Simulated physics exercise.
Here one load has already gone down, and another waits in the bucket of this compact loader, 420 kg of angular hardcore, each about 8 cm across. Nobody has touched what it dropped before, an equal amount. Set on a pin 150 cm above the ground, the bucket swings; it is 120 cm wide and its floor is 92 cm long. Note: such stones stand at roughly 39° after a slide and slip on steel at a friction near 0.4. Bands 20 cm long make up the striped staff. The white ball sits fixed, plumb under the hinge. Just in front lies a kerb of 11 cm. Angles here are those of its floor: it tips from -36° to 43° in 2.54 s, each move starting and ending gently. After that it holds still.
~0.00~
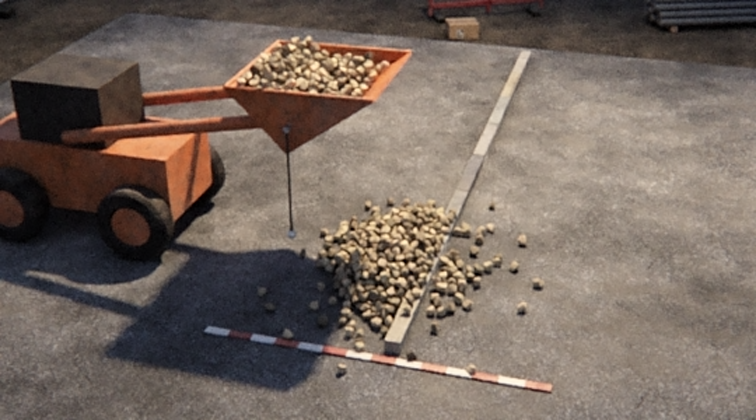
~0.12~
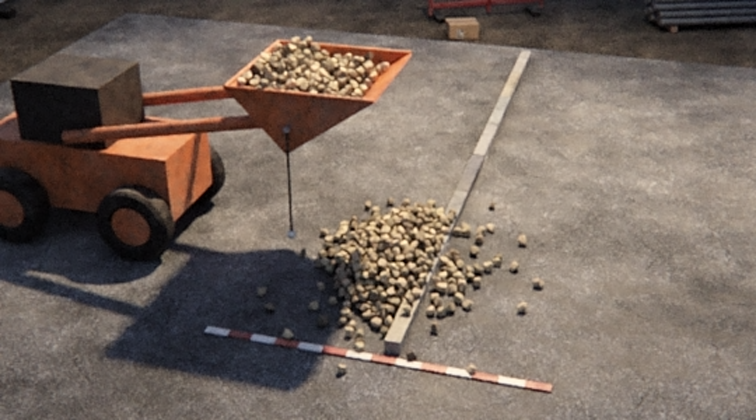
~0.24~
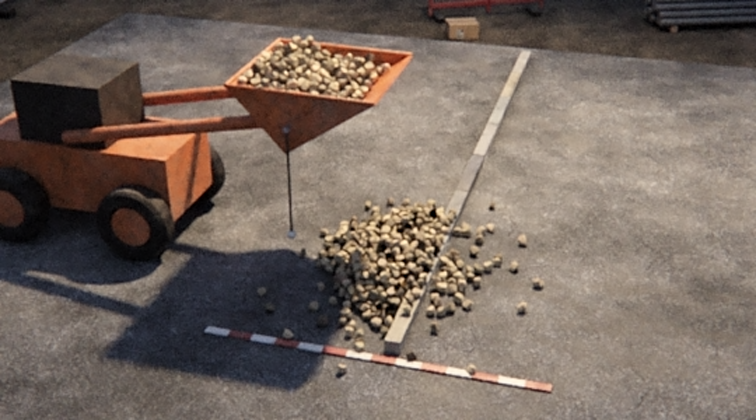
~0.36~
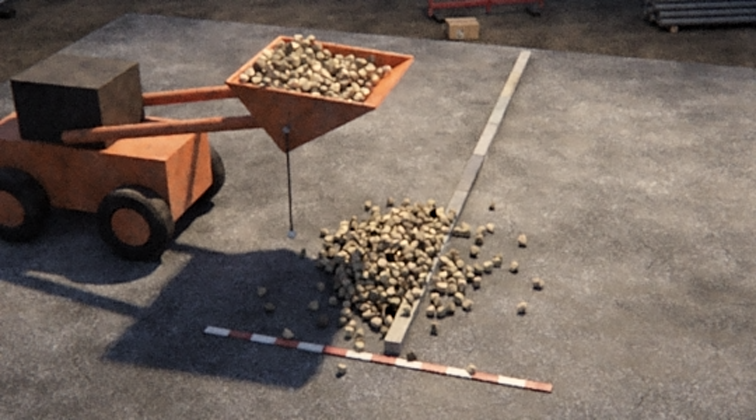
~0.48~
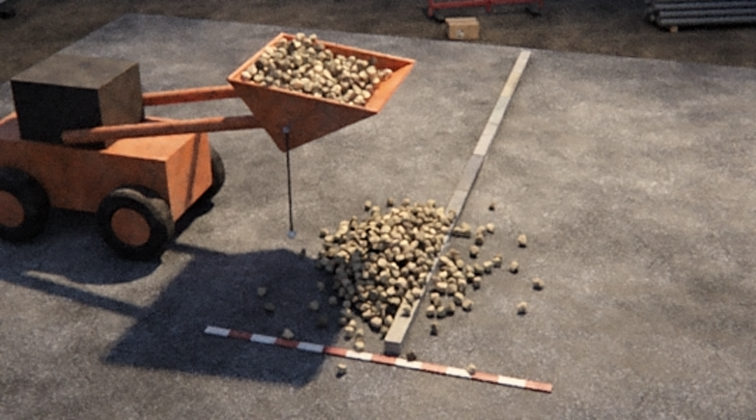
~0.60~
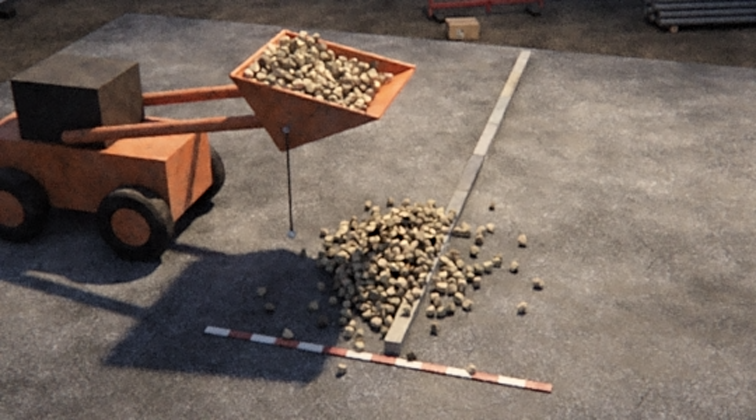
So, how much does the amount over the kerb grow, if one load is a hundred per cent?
It grows by around 43 per cent.
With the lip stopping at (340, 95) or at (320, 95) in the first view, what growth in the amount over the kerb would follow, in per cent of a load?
I'd guess close to 5 per cent first and close to 0 per cent second.
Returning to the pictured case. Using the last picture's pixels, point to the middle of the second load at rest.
I'd say close to (420, 253).
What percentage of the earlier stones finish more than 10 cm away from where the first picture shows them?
Estimate: 5 %, roughly.
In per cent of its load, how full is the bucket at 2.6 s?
Close to 10 in a hundred is still held.
After 1.9 s the floor is at 30°; in per cent of one load, 93 in the bucket, 99 on this side of the kerb, 8 over the kerb; the foremost stones are at (507, 279).
After 2.6 s the floor is at 43°; in per cent of one load, 11 in the bucket, 165 on this side of the kerb, 24 over the kerb; the foremost stones are at (508, 276).
After 3.0 s the floor is at 43°; in per cent of one load, 0 in the bucket, 156 on this side of the kerb, 44 over the kerb; the foremost stones are at (519, 278).
After 5.7 s the floor is at 43°; in per cent of one load, 0 in the bucket, 149 on this side of the kerb, 51 over the kerb; the foremost stones are at (526, 301). Net gain over the kerb, 43.
